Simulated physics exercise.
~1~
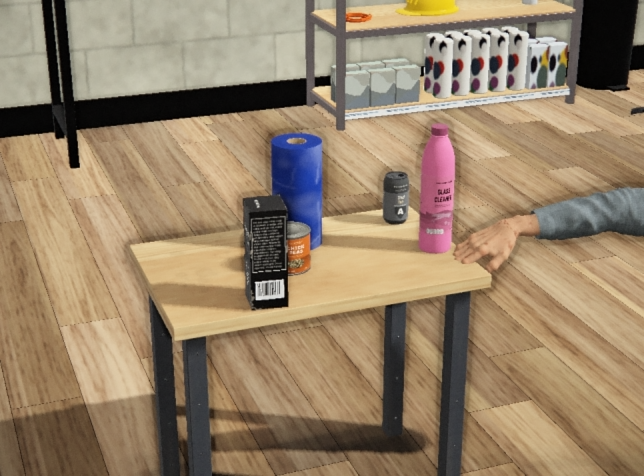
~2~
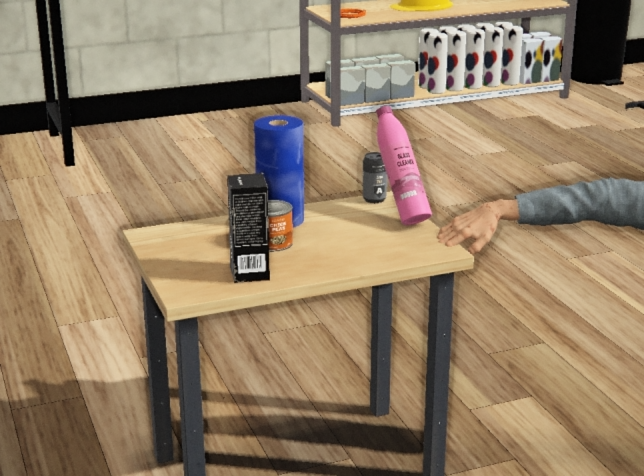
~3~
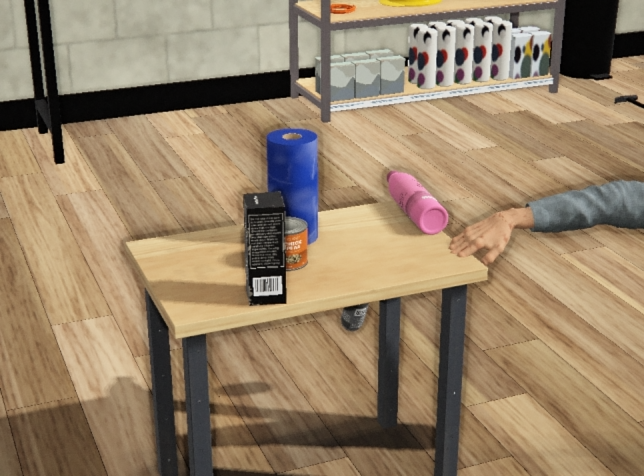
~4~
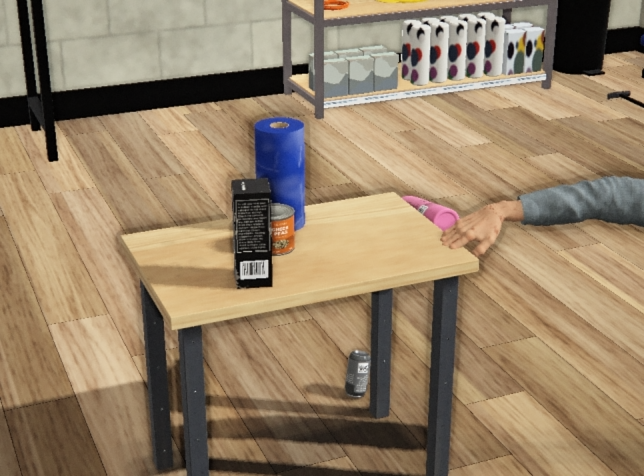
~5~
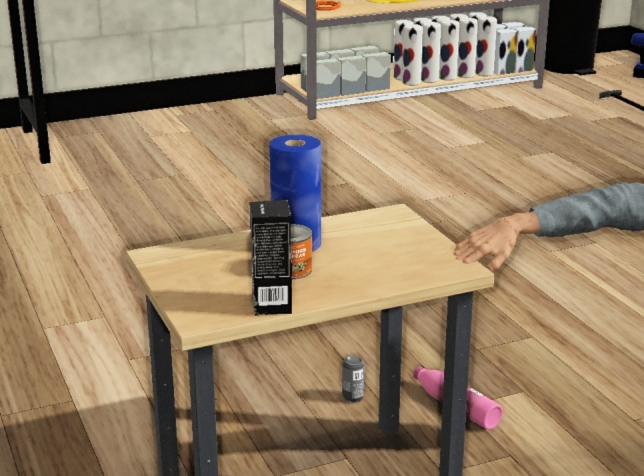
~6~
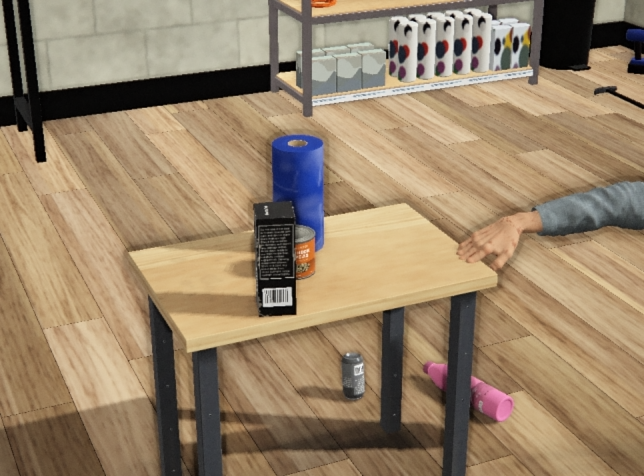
A pink bottle and a grey can topple off a jolting table onto the floor.
